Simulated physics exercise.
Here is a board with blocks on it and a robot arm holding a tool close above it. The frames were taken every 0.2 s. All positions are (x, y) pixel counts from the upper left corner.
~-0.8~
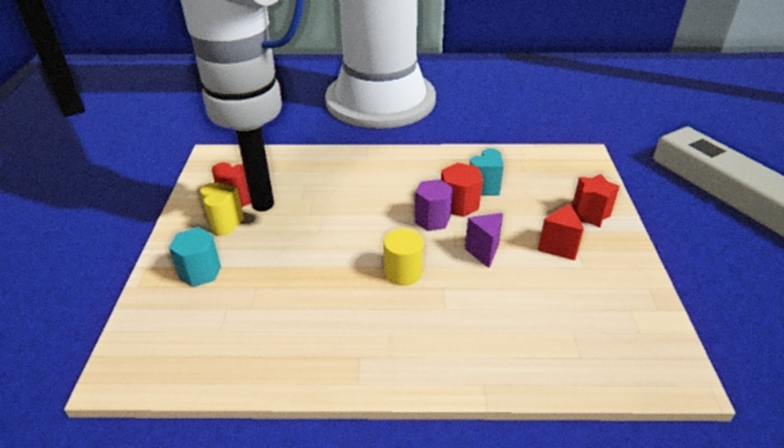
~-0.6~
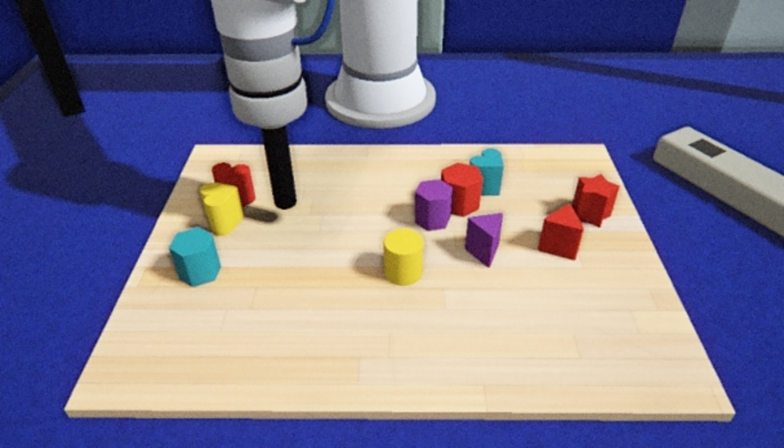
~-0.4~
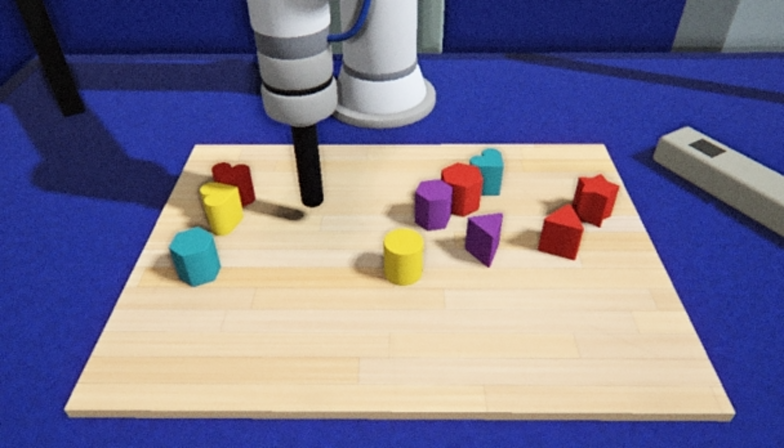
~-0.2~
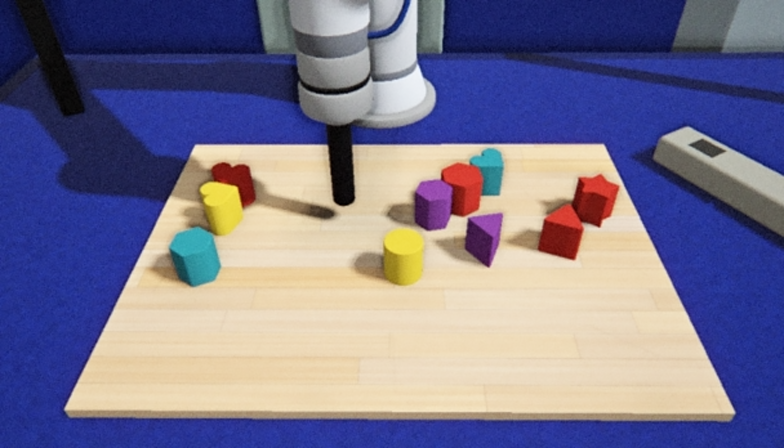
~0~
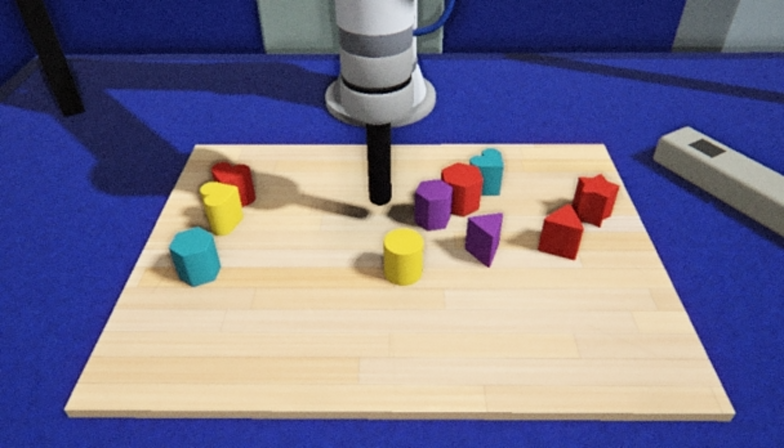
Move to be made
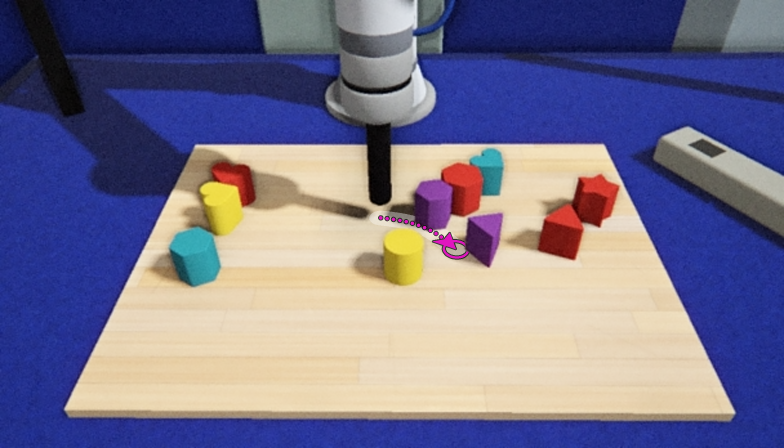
To begin with, a robot arm holds a black tool over a wooden board, beside the yellow and red blocks at the left. The arm then moves steadily right across the open wood, its shadow trailing, until the tool is just left of the purple six-sided block, and every block stays still.
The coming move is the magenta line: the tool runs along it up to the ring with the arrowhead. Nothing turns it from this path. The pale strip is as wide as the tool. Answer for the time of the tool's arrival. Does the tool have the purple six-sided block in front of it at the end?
Short answer: No.
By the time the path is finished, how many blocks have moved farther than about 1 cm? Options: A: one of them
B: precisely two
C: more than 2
The one that fits is A, one of them.
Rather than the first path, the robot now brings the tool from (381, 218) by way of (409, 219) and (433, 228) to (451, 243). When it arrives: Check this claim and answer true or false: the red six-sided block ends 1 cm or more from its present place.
True - the claim holds.
The line goes from (381, 218) by way of (409, 223) and (435, 233) to (456, 249).
What follows on the original path. Halfway along, tool (424, 209); purple six-sided block (454, 194), turned 30° anticlockwise.
At the end, tool (457, 231); purple six-sided block (471, 199), turned 70° anticlockwise; red six-sided block unmoved; purple three-sided block (492, 223).
